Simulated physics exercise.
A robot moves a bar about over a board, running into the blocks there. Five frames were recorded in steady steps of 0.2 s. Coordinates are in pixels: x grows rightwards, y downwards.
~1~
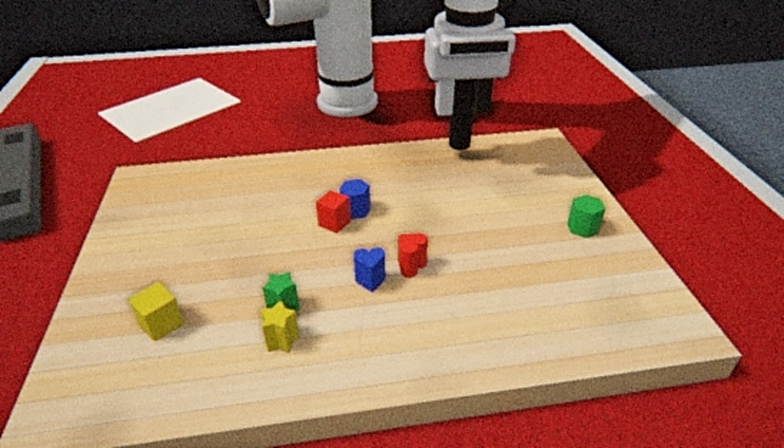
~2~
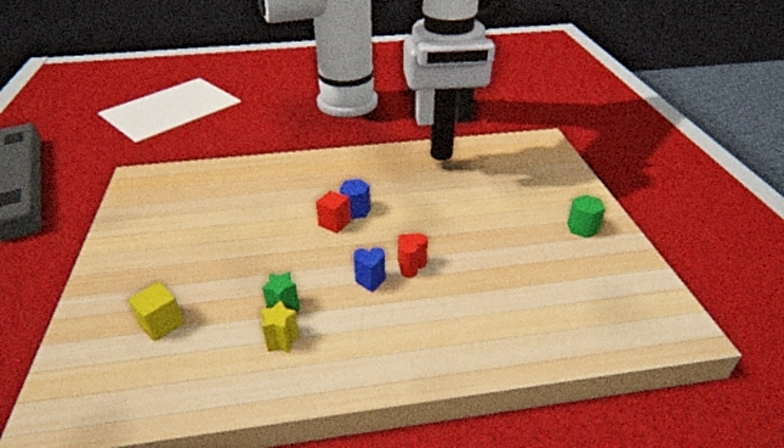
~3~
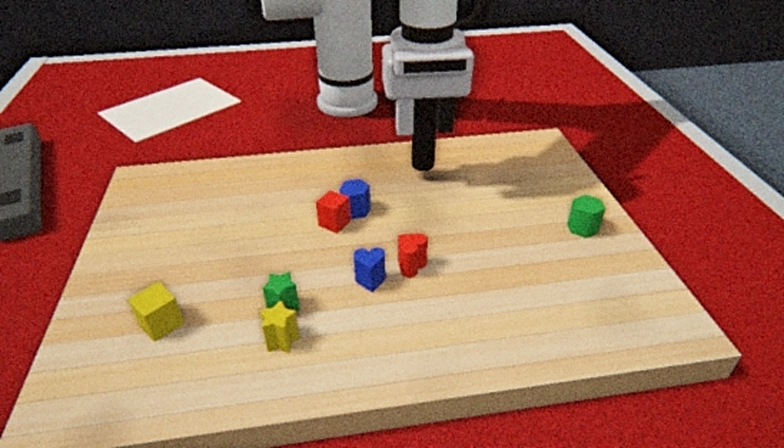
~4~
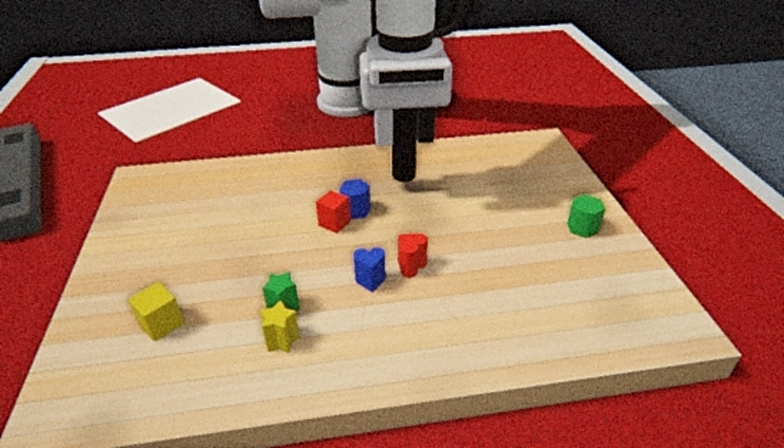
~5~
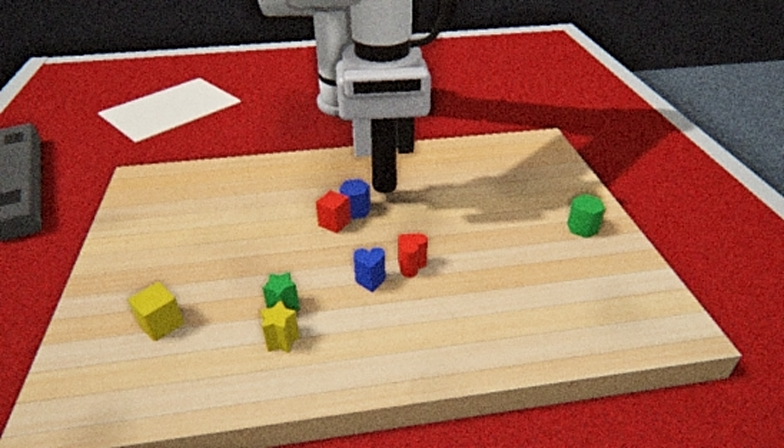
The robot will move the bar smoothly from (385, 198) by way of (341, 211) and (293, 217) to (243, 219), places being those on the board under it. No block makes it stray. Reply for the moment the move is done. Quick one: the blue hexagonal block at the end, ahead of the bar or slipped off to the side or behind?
Slipped clear.
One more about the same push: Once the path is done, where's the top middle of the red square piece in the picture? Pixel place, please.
Its top middle will sit at (294, 226).
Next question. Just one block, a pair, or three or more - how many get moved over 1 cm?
Counting only shifts above 1 cm, I get two blocks.
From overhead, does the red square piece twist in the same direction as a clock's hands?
I'd say no.
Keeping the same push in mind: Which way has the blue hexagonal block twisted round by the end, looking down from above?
Viewed from the top, it goes anticlockwise.
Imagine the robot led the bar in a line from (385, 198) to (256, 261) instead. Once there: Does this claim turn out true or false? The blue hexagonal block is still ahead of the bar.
My answer: True.
The first path, step by step. One third of the way, bar (340, 200); red square piece (306, 214); blue hexagonal block (321, 200), turned 25° anticlockwise.
Two thirds of the way, bar (289, 206); red square piece (294, 226), turned 30° anticlockwise; blue hexagonal block (300, 208), turned 50° anticlockwise.
At the end, bar (241, 209); red square piece (294, 226), turned 30° anticlockwise; blue hexagonal block (300, 208), turned 50° anticlockwise.
